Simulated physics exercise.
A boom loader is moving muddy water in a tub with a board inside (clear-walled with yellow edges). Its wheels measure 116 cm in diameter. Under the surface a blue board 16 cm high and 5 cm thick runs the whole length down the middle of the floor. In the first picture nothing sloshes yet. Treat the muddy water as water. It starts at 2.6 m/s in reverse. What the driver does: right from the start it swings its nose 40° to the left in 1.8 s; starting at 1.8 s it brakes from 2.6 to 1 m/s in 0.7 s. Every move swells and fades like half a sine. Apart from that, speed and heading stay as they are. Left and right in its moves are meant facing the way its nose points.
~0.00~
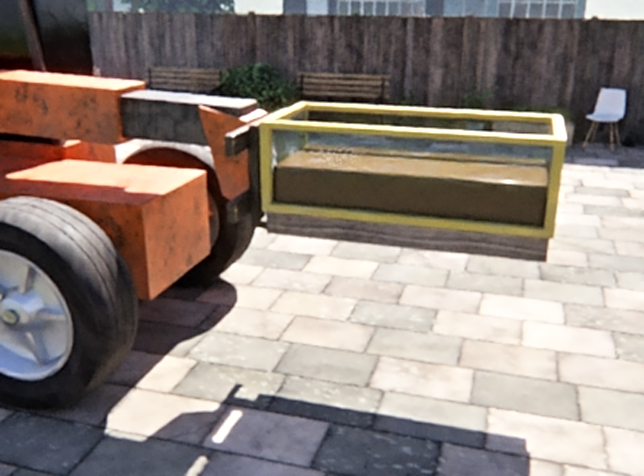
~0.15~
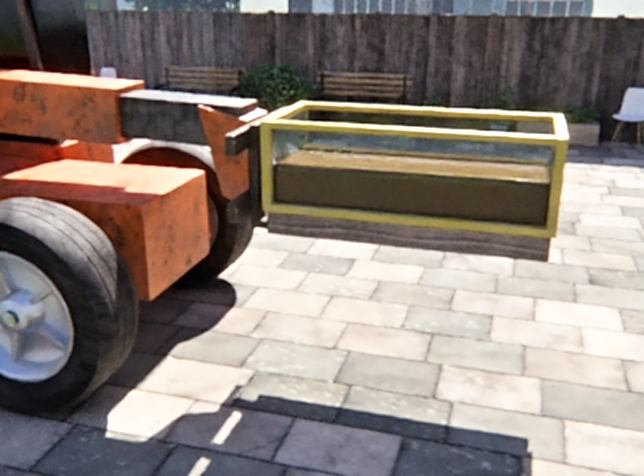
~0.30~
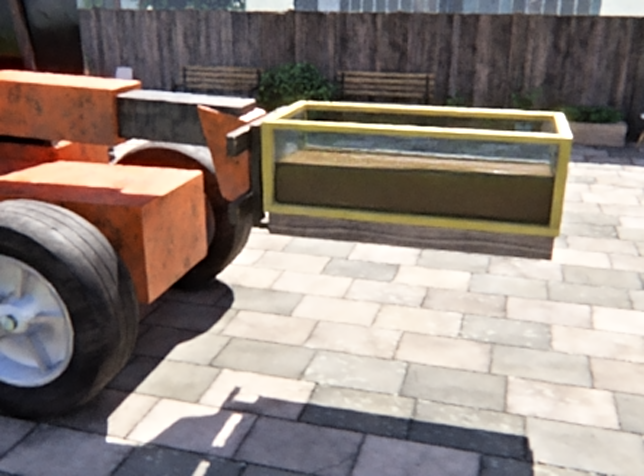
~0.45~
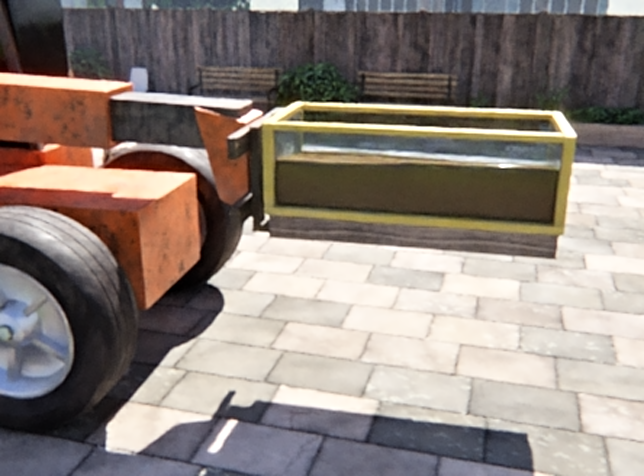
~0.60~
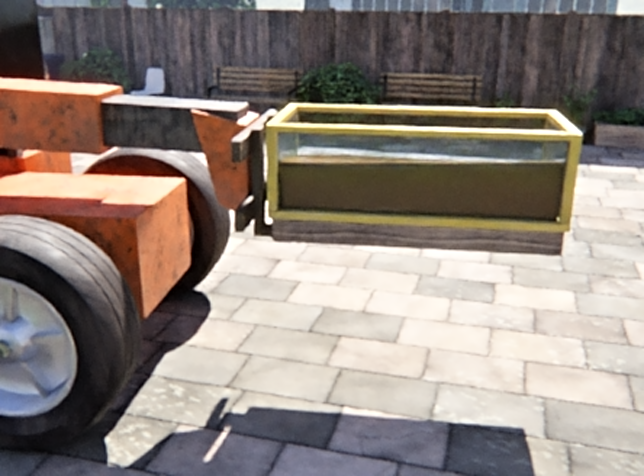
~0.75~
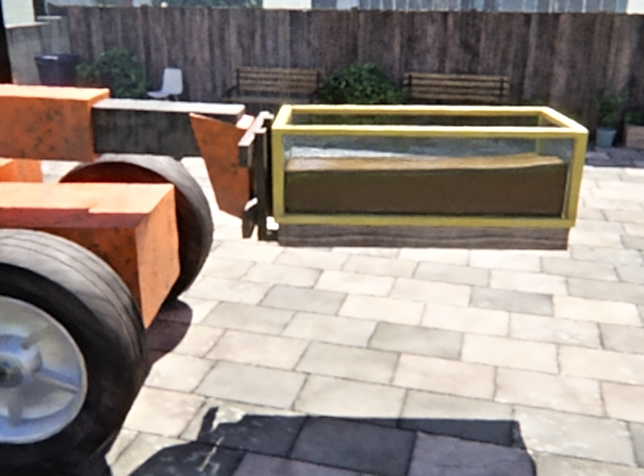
The footage shows an orange loader holding a yellow-edged, clear-walled tub of muddy water over sunlit paving as it turns, the fence and benches sliding right behind it while the water climbs the near wall, its surface tilting.
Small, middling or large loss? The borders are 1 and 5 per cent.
It comes out large.
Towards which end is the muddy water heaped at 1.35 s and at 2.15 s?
At the front, then the back.
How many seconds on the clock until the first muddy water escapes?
At about 1.5 s.
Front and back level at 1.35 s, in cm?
About 38 cm in front and 12 cm behind.
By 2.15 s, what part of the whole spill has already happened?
About 10 per cent.
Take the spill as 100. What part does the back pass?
Some 40 per cent of it.
Then, 1.35 s in, it stands 12 cm high behind and 38 cm in front; all of it is still inside.
Then, 2.15 s in, it stands 46 cm high behind and 13 cm in front; 1 per cent has gone over the far side.
Then, 3.05 s in, it stands 23 cm high behind and 14 cm in front; 9 per cent has gone over the back and the near side.
Then, 5.49 s in, 12 per cent has gone over the back, 22 of 180 litres.
